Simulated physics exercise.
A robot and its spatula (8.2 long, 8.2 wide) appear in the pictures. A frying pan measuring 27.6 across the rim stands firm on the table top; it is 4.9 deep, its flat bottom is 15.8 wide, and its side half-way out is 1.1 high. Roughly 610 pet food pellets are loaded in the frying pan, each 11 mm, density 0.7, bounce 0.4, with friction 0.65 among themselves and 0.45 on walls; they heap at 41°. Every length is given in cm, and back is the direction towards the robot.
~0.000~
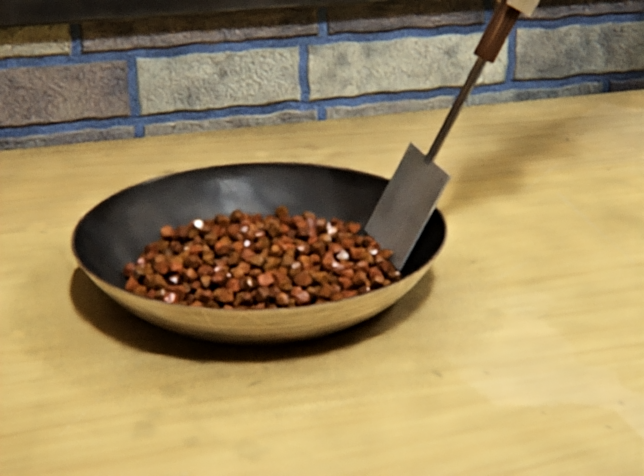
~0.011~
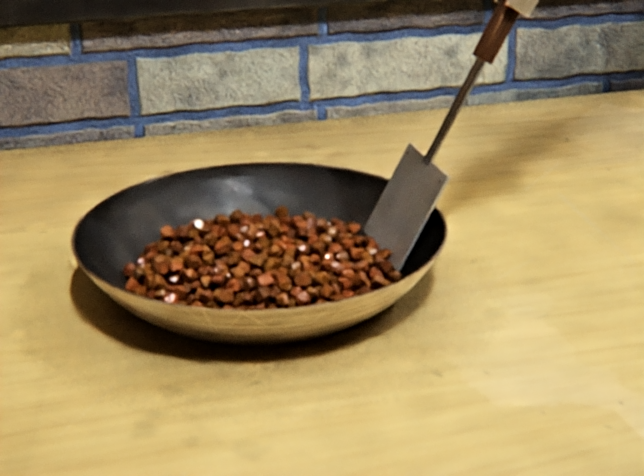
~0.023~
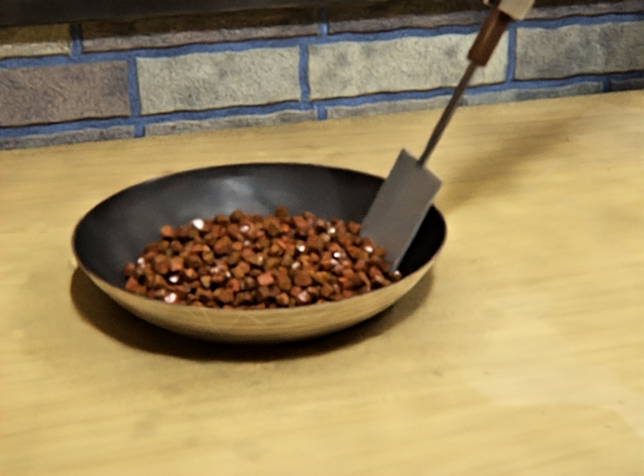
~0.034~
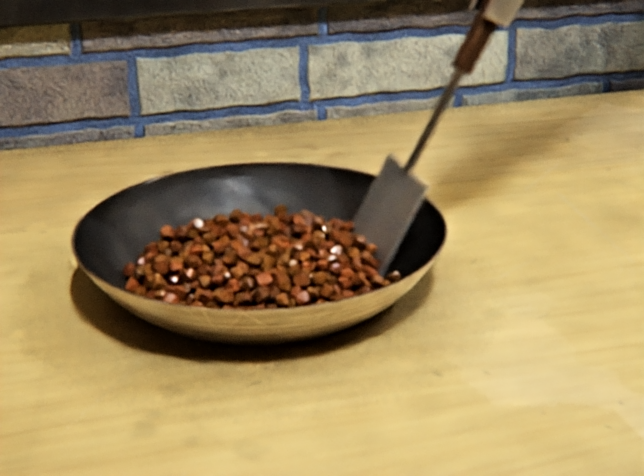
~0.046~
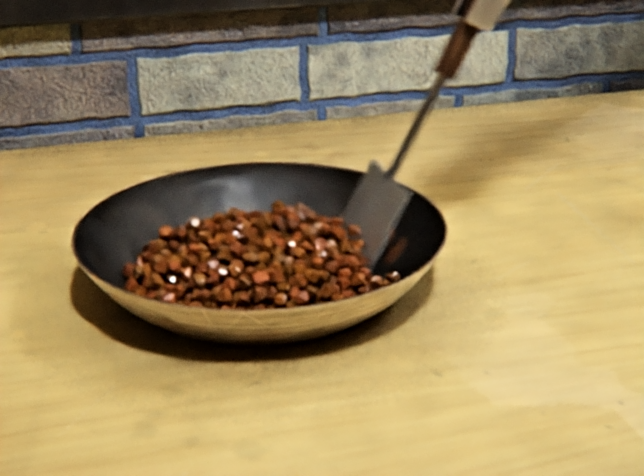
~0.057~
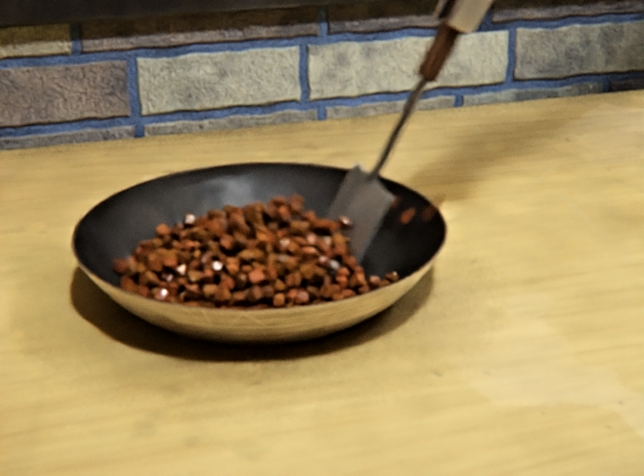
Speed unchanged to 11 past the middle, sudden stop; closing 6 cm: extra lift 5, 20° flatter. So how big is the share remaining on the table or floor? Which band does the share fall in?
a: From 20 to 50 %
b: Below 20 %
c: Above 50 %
From 20 to 50 % (a).
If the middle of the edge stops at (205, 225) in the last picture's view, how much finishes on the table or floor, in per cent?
Something close to 10 in a hundred.
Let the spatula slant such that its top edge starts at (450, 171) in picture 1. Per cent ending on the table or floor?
I'd estimate around 35 per cent.
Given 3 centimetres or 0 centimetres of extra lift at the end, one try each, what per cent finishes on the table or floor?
Some 40 and 45 per cent.
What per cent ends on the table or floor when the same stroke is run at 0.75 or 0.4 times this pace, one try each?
Some 30 and 25 per cent.
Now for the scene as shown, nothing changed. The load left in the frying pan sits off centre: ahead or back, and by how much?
About 3.5 centimetres ahead.
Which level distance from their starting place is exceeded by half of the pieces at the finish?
Distance: Near 8 cm.
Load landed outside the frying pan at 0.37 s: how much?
That would be near 15 per cent, give or take.
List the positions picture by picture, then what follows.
Spatula top edge at (430, 158), sloping 62°; upper third of the load around (262, 256), from x 130 to 395, top at y 210; 609 in the frying pan, in the first frame.
Spatula top edge at (429, 159), sloping 62°; upper third of the load around (262, 256), from x 130 to 395, top at y 210, in the second frame.
Spatula top edge at (422, 163), sloping 62°; upper third of the load around (262, 256), from x 130 to 395, top at y 210, in the third frame.
Spatula top edge at (408, 170), sloping 62°; upper third of the load around (266, 254), from x 130 to 395, top at y 210, in the fourth frame.
Spatula top edge at (391, 175), sloping 62°; upper third of the load around (263, 248), from x 130 to 395, top at y 205, in the fifth frame.
Spatula top edge at (373, 178), sloping 62°; upper third of the load around (255, 244), from x 120 to 430, top at y 200; 609 in the frying pan, in the sixth frame.
By 0.10 s, sloping 62°, highest piece 17 above the table; 606 in the frying pan, 3 on the blade or in flight.
By 0.14 s, sloping 59°, highest piece 27 above the table; 604 in the frying pan, 5 on the blade or in flight.
By 0.37 s, sloping 42°, highest piece 46 above the table; 383 in the frying pan, 95 on the table or floor, 131 on the blade or in flight.
By 1.42 s, sloping 42°, highest piece 5 above the table; 383 in the frying pan, 226 on the table or floor.
Final count, 383 in the frying pan, 226 on the table or floor. That is 37 % on the table or floor.
